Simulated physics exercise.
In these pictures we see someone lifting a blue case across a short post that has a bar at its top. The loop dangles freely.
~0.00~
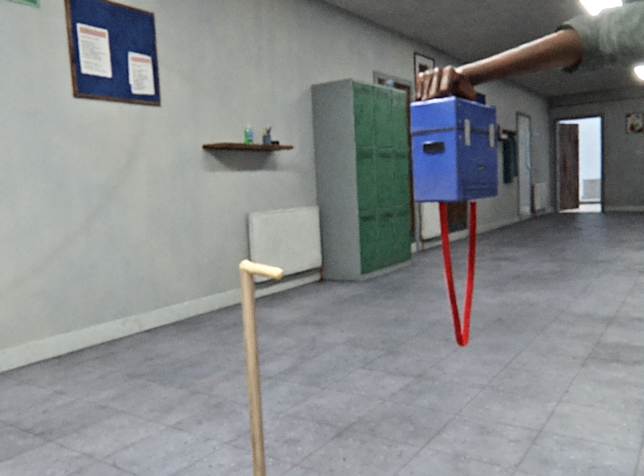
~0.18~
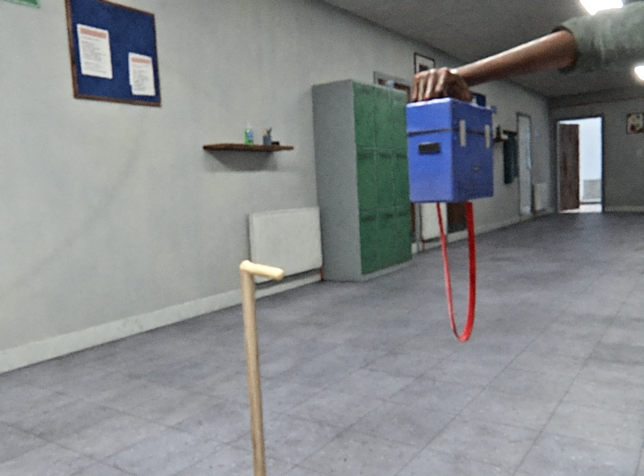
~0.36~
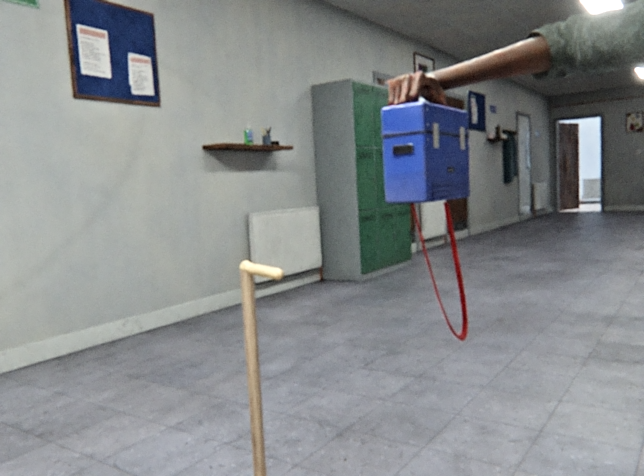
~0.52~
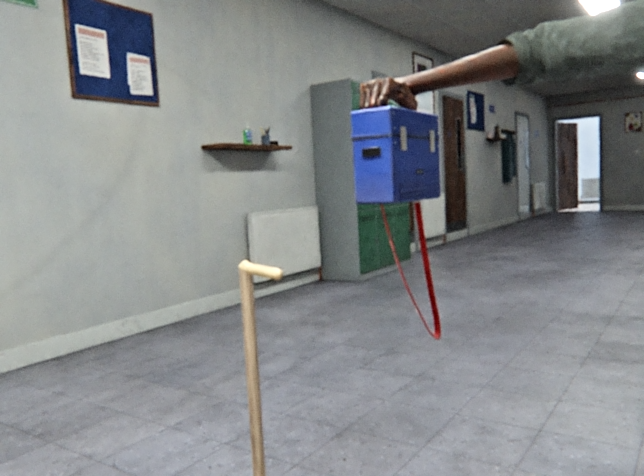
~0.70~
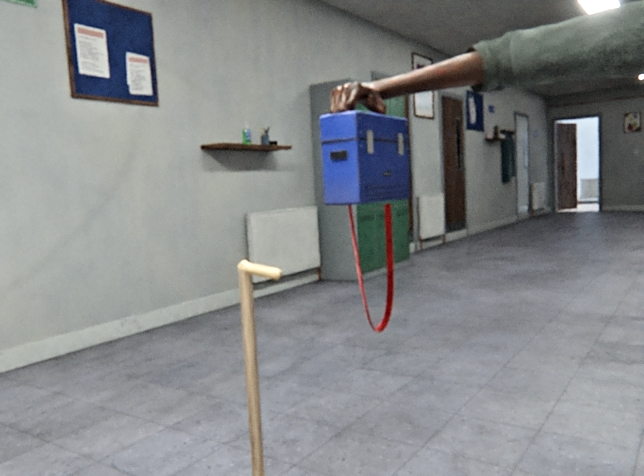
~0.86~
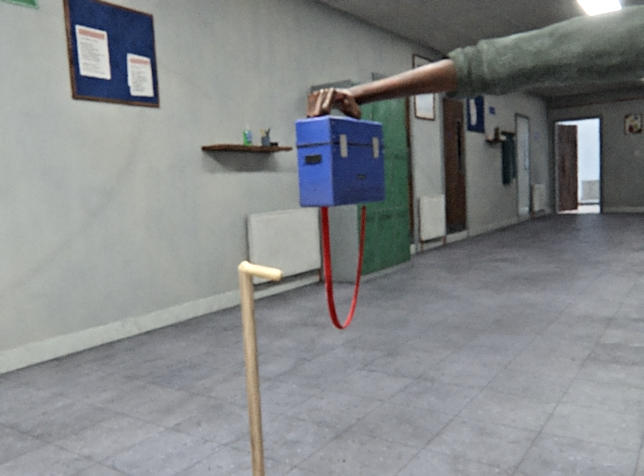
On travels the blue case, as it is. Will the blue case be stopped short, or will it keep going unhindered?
The blue case is stopped short.
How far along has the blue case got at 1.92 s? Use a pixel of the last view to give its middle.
Estimated centre: (207, 174).
After 1.46 s, case over the post near (260, 170).
After 1.92 s, case past the post near (207, 174).
At rest, case past the post near (181, 176); loop tight round the post, hand stopped. The blue case gets caught.
